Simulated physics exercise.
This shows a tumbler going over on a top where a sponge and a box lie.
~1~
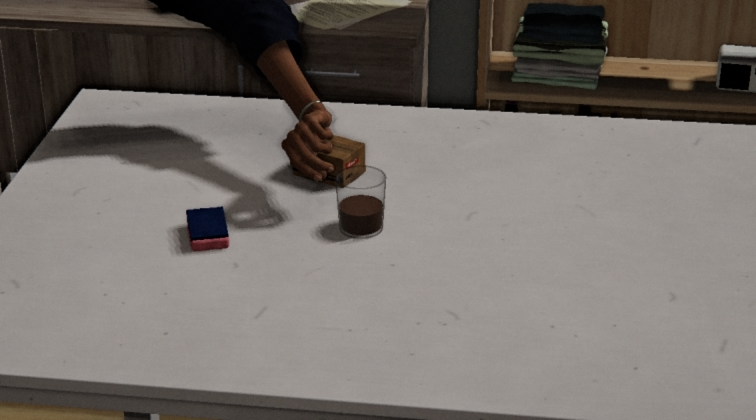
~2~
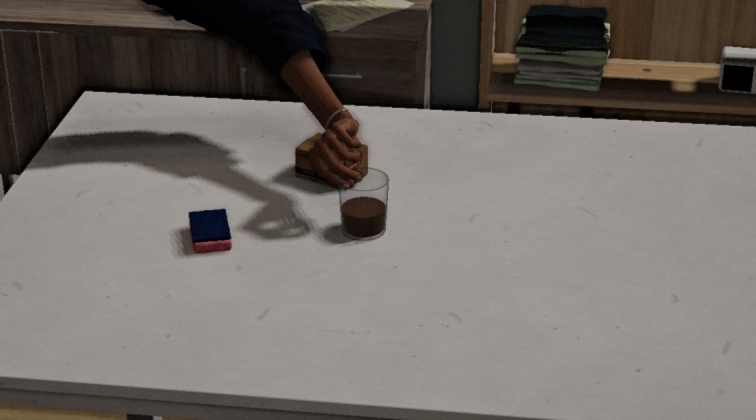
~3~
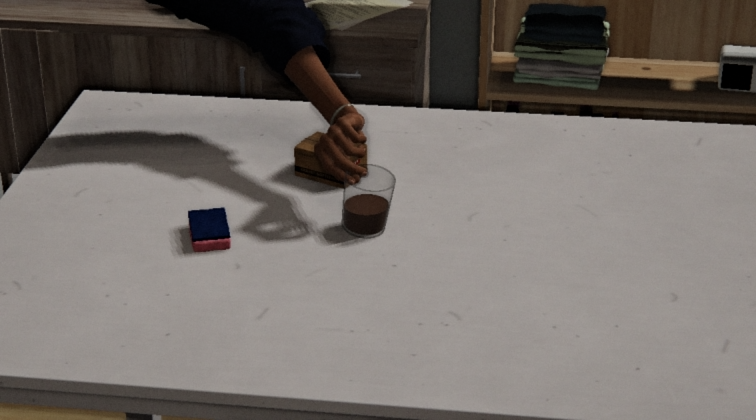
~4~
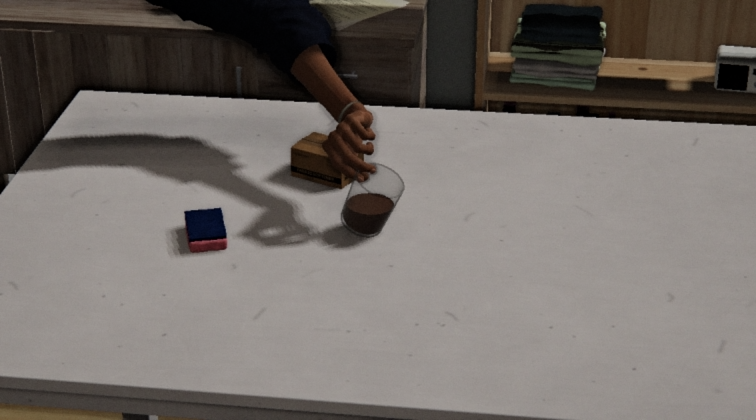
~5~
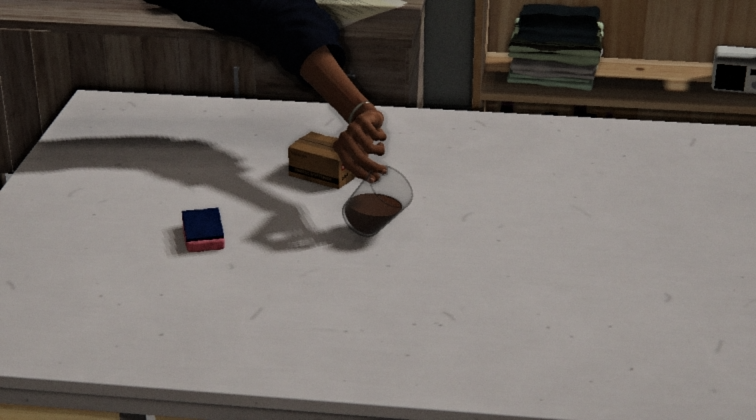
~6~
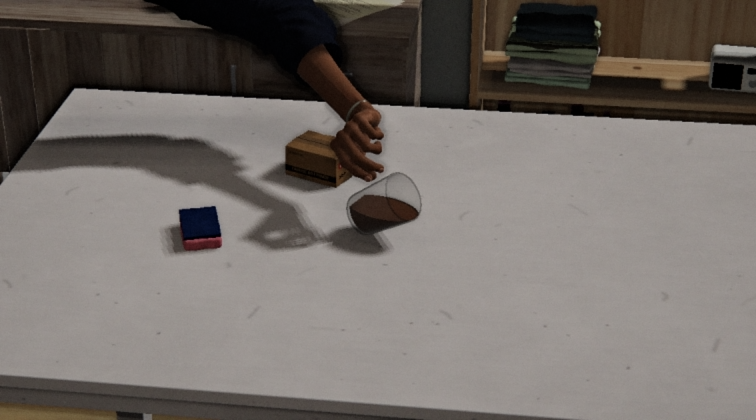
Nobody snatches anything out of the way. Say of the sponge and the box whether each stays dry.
Check the sponge: It is left dry. Check the box: It is left dry.
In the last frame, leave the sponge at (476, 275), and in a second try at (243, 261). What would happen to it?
In case one it is hit by the spill, and in case two it keeps clear of the spill.
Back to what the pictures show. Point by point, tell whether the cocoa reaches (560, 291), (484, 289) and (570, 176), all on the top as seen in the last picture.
First spot touched, second spot touched, last spot missed.
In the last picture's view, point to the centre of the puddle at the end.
Its centre ends up near (570, 294) in the last picture.
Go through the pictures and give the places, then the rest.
It stands upright; tumbler (361, 201) about a third full; sponge (207, 221); box (329, 144), in the first frame.
The hand pushes it; tumbler about a third full, surface at (363, 208), in the second frame.
The hand pushes it; tumbler (367, 200) about a third full; box (331, 145), in the third frame.
The hand pushes it; tumbler (371, 200) tipped 25°; sponge (205, 223), in the fourth frame.
The hand pushes it; tumbler (377, 201) tipped 35°, in the fifth frame.
It is falling; tumbler (384, 205) tipped 55°; sponge (200, 221); box (322, 144), in the sixth frame.
Soon after, the puddle covers about as much as a plate; the sponge is dry; the box is dry.
Later, the puddle covers about as much as a tray; the sponge is dry; the box is dry.
In the end, the puddle covers about as much as a tray; the sponge is dry; the box is dry.
